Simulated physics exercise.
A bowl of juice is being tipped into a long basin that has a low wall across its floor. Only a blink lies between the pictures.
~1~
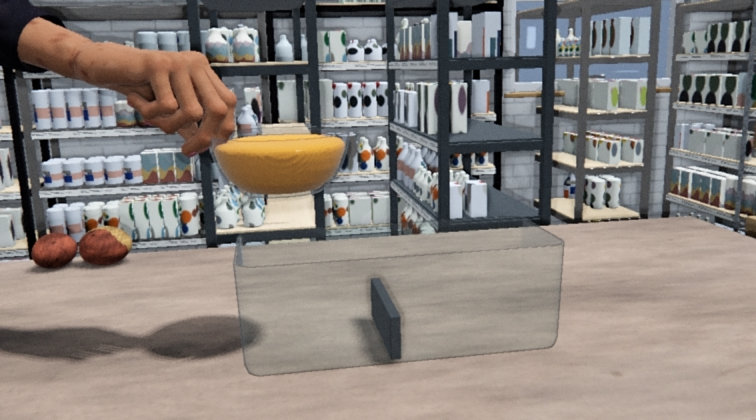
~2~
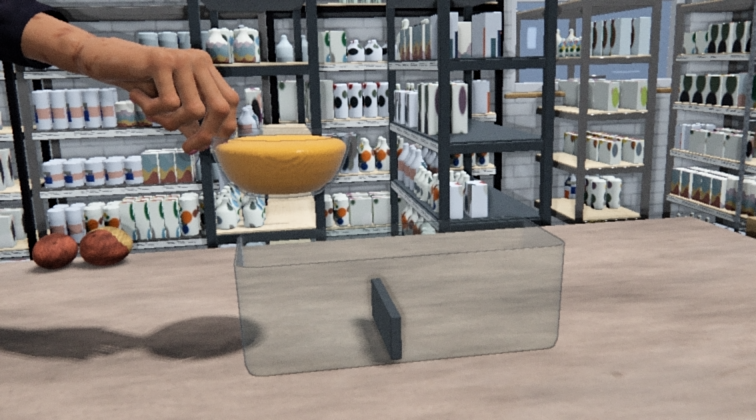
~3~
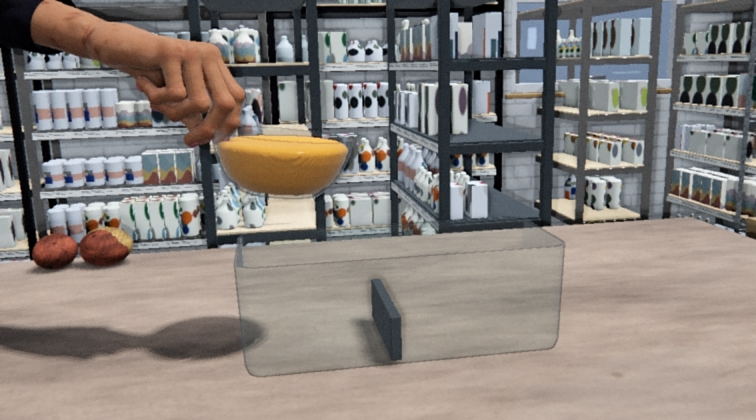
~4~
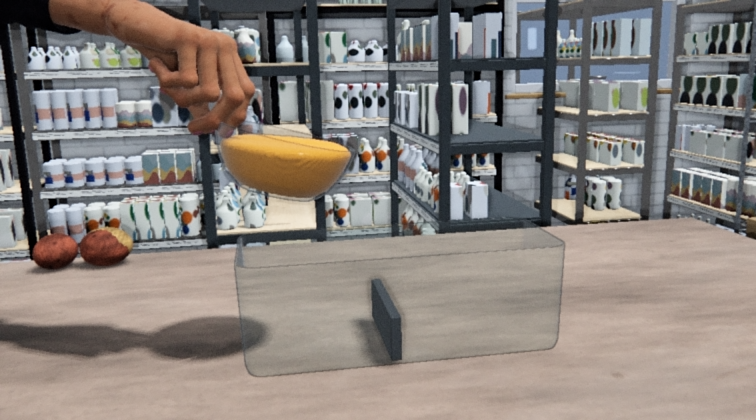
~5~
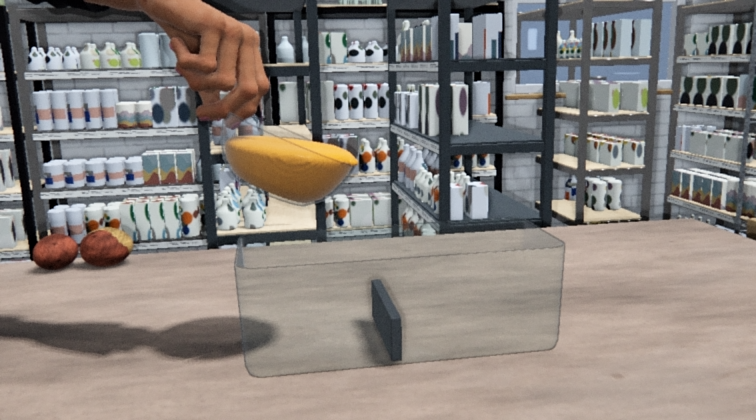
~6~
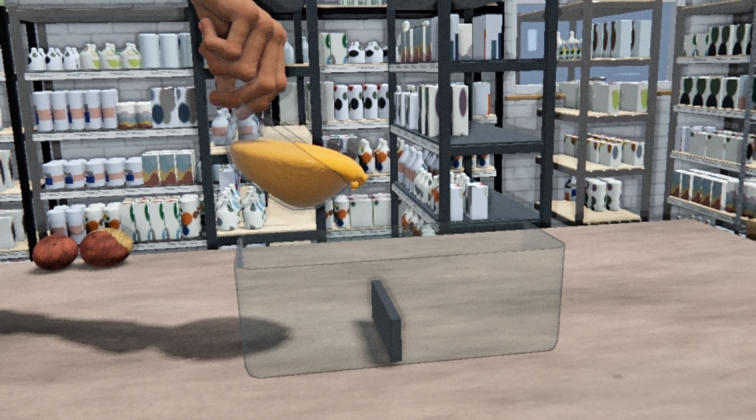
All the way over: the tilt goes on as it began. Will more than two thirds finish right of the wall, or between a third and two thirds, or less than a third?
Right of the wall there will be between a third and two thirds.
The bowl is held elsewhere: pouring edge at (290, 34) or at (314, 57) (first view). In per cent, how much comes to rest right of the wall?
First try: About 15 %; second try: About 30 %.
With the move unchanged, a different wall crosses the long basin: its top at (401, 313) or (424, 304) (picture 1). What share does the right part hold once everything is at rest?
About 40 % and 15 %.
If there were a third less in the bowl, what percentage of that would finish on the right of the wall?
Near 30 in a hundred.
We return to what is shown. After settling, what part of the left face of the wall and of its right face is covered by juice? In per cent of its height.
The left reaches some 30 %, the right about 20 %.
A moment on, the bowl is tipped right over and 3 per cent is still to pour, 44 is left of the wall and 46 right of it.
Next, the bowl is tipped right over and 0 per cent is still to pour, 50 is left of the wall and 44 right of it.
Then the bowl is tipped right over and 0 per cent is still to pour, 51 is left of the wall and 46 right of it.
Later the bowl is tipped right over and 0 per cent is still to pour, 52 is left of the wall and 47 right of it.
Finally, 52 per cent lies left of the wall, 46 right of it and 2 outside.
